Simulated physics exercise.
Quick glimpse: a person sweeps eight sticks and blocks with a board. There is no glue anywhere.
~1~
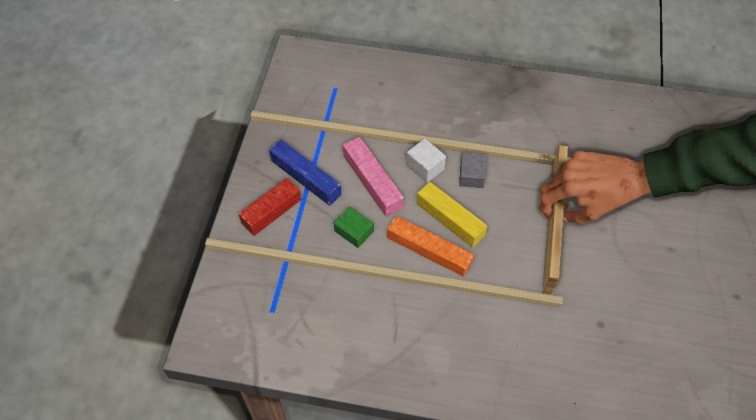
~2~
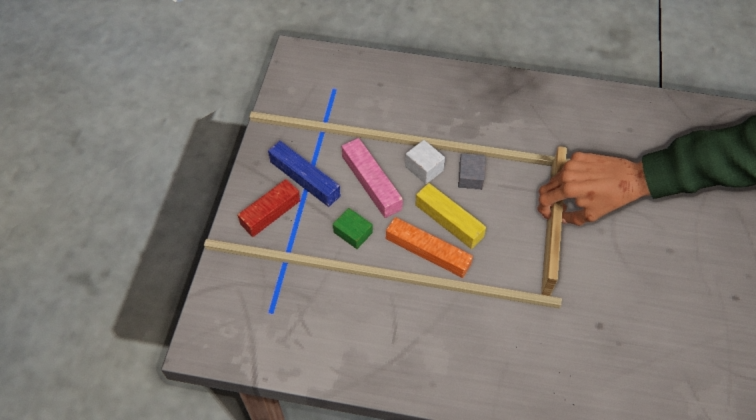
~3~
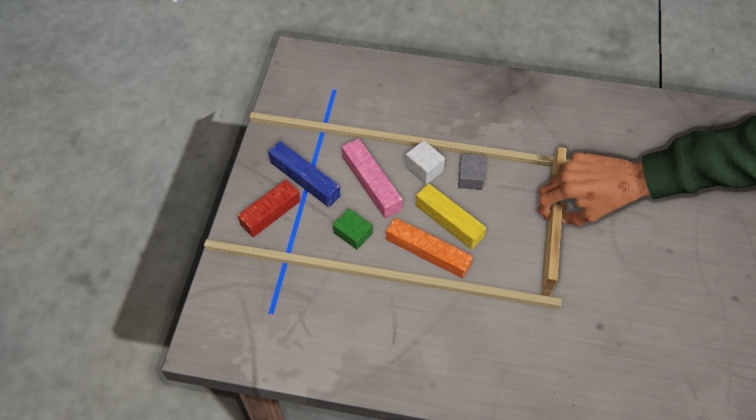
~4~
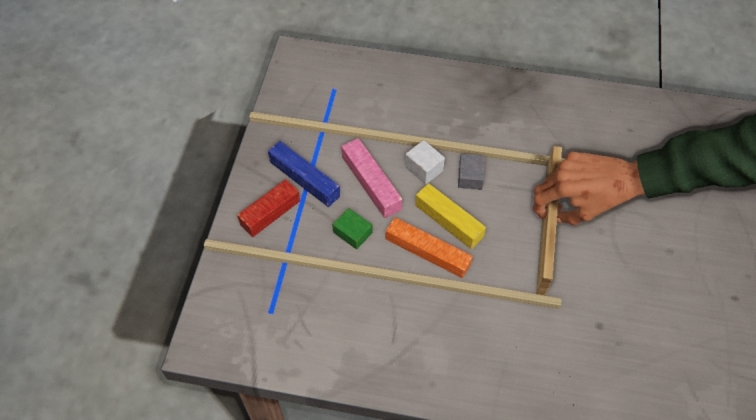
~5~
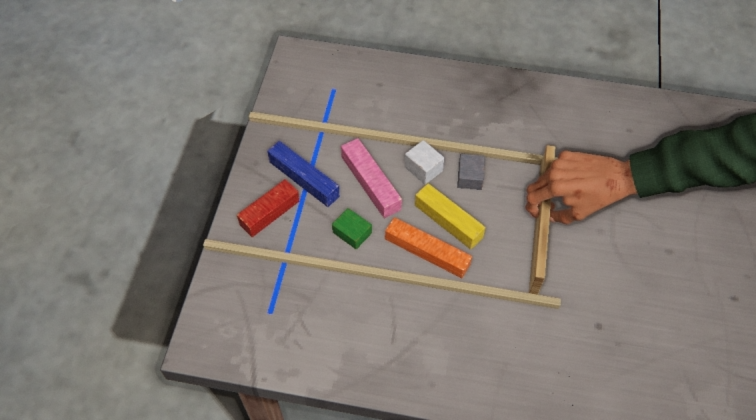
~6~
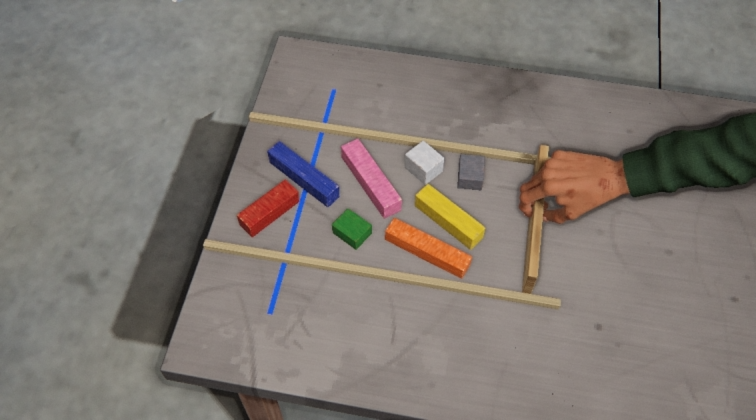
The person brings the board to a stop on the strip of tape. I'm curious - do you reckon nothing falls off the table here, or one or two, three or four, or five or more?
The push is going to knock off a lone one or a pair.
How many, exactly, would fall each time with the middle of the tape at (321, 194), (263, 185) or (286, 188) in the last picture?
You'd get 0, then 6, then 2.
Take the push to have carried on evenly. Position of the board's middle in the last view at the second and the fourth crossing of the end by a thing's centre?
(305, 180) and (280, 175).
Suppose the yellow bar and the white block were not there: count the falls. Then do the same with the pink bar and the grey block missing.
The first try gives 0, the second gives 0.
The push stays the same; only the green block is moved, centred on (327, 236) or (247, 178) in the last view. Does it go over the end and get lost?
Stays put; goes off the edge.
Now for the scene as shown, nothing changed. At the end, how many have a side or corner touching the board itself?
That makes 3.
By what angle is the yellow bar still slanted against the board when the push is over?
Roughly 25 degrees.
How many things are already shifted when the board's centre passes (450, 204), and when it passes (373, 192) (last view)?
Note: First position 5; second position 7.
Soon after, none off yet; red bar at rest near (269, 208); blue bar at rest near (303, 174); green block at rest near (352, 229).
After that, none off yet; red bar at rest near (269, 208); blue bar moving near (301, 172); green block displaced about its own width near (309, 221).
And then, none off yet; red bar displaced a little near (246, 208); blue bar displaced a little near (266, 155); green block displaced well along near (270, 230).
In the end, the number that fall off is one or two; gone, red bar.
